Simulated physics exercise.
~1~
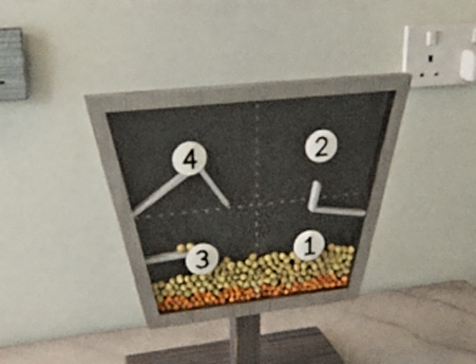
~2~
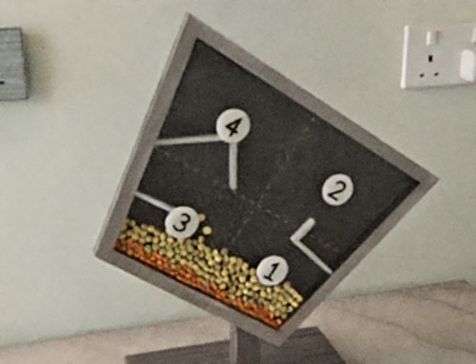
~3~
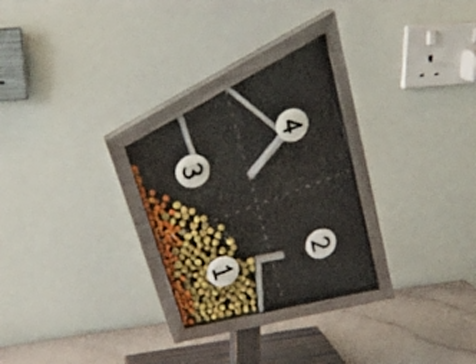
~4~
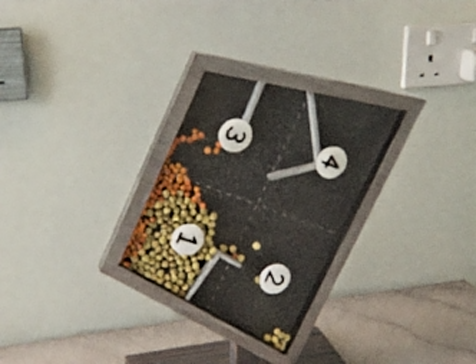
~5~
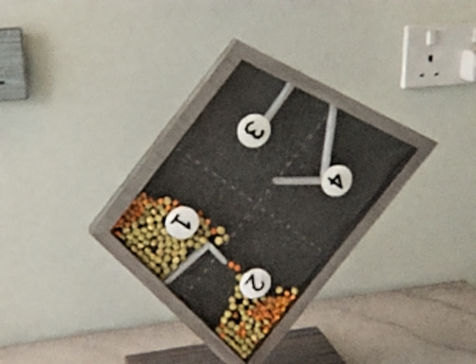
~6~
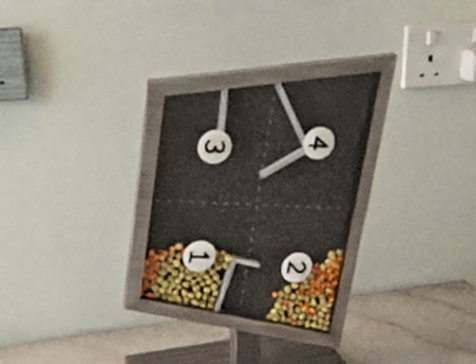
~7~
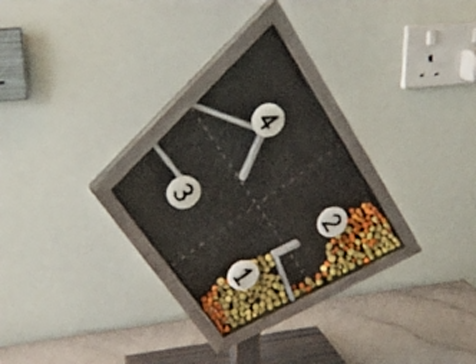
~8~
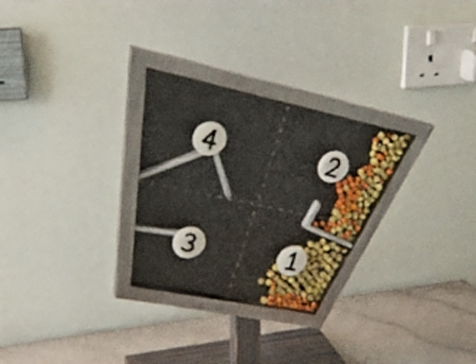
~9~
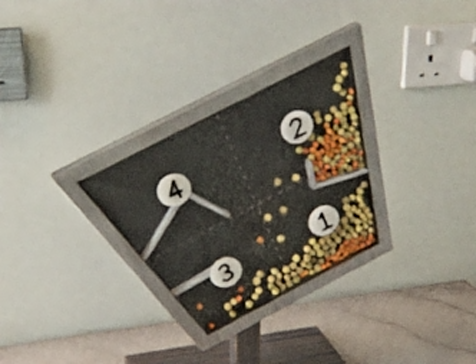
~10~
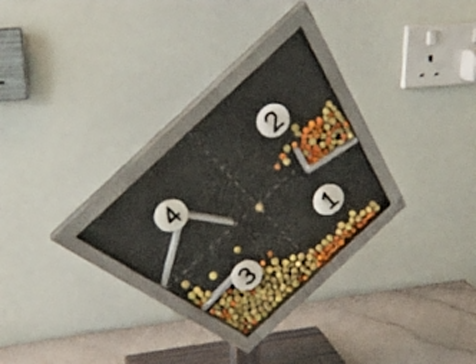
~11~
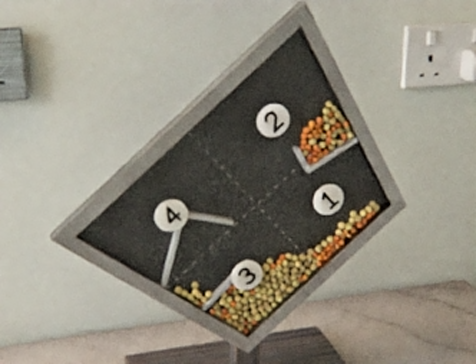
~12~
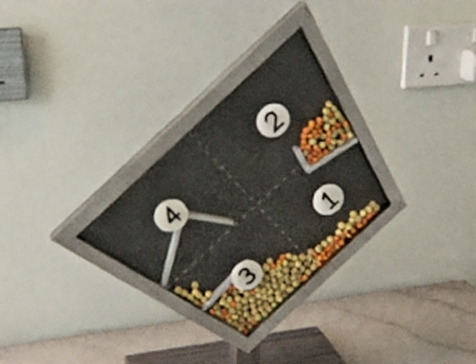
On a stand against a pale wall, a dark-faced box of yellowish and orange beads turns clockwise, spilling some past a small ledge, then swings back anticlockwise beyond its starting position; beads tumble toward the lower corner, and everything rests tilted, with a cluster held on the ledge.
